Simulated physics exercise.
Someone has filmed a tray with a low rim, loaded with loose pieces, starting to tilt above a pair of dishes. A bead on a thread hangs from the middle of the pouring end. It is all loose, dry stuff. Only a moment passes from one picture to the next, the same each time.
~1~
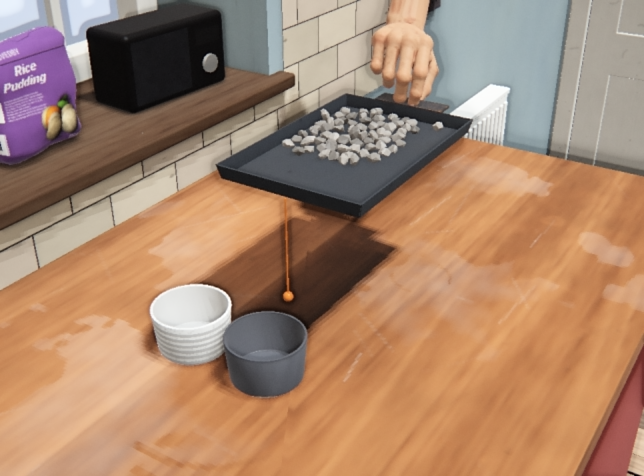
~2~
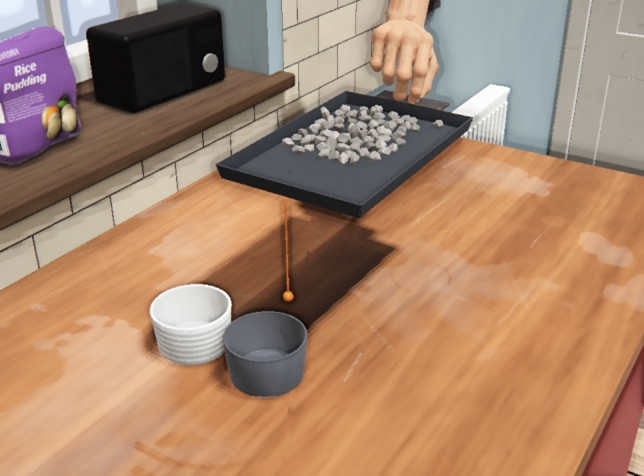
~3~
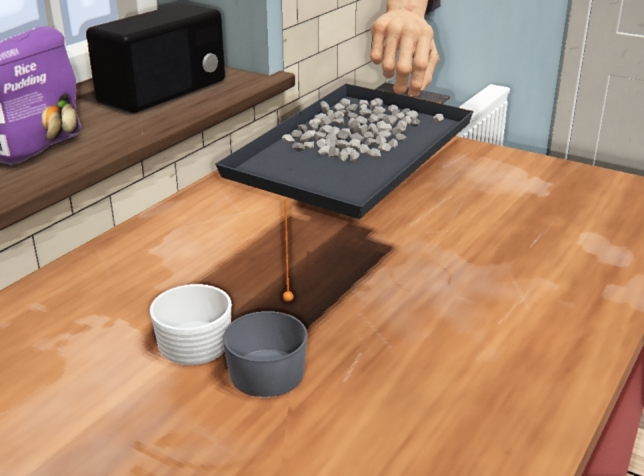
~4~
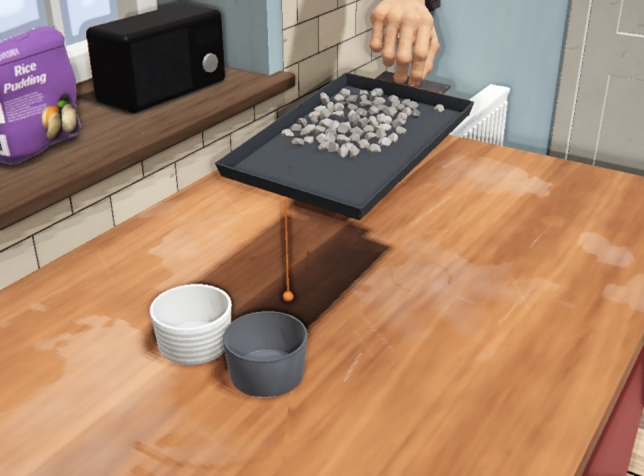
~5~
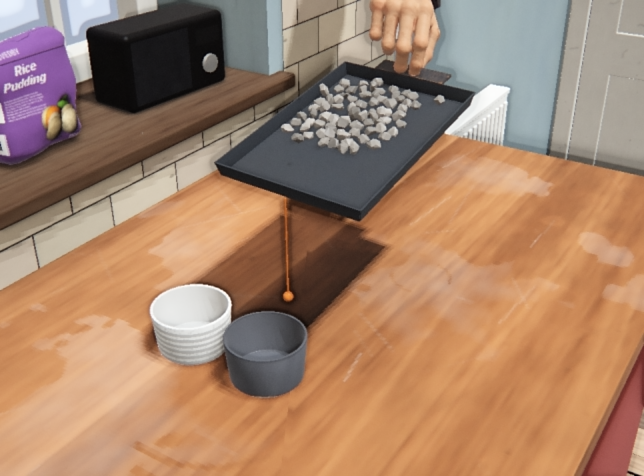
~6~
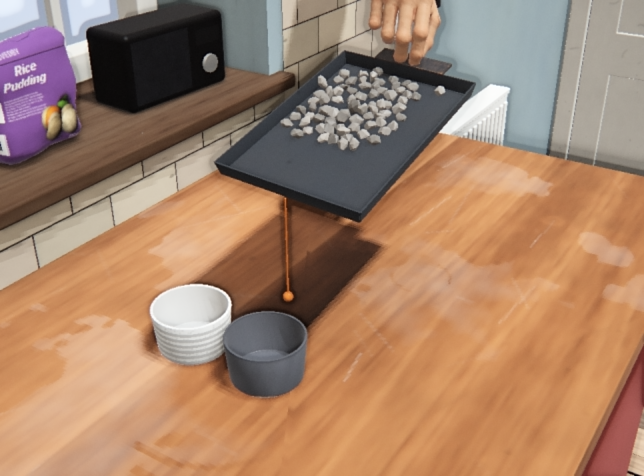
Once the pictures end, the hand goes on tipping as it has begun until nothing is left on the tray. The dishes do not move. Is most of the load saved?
The two hold less than half of the load.
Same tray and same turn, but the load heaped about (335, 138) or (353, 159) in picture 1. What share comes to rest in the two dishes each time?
First some 40, then 20 per cent.
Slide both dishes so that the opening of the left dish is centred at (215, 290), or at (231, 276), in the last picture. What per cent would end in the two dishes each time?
In turn 20 and 0 in a hundred.
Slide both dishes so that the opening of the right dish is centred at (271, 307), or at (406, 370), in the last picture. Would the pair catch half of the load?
At the first place below a half, at the second above a half.
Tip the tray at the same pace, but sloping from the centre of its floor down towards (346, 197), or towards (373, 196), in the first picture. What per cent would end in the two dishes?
The first gives 10 %, the second 0 %.
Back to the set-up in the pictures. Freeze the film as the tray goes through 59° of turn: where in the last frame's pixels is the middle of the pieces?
At about (329, 192).
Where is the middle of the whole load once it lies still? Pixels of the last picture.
Around (316, 395).
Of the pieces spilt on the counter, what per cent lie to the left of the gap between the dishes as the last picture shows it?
Close to 0 per cent.
Just after the last frame, tray tipped steeply; the larger part on the tray; about a tenth outside both; about a tenth in the air.
A moment on, tray tipped right over; roughly a quarter on the tray; roughly a quarter in the right dish; roughly a third outside both; roughly a quarter in the air.
Further on, tray tipped past a quarter turn; roughly a quarter in the right dish; roughly two thirds outside both.
When it is over, tray tipped past a quarter turn; roughly a quarter in the right dish; not one in the left dish; roughly two thirds outside both.
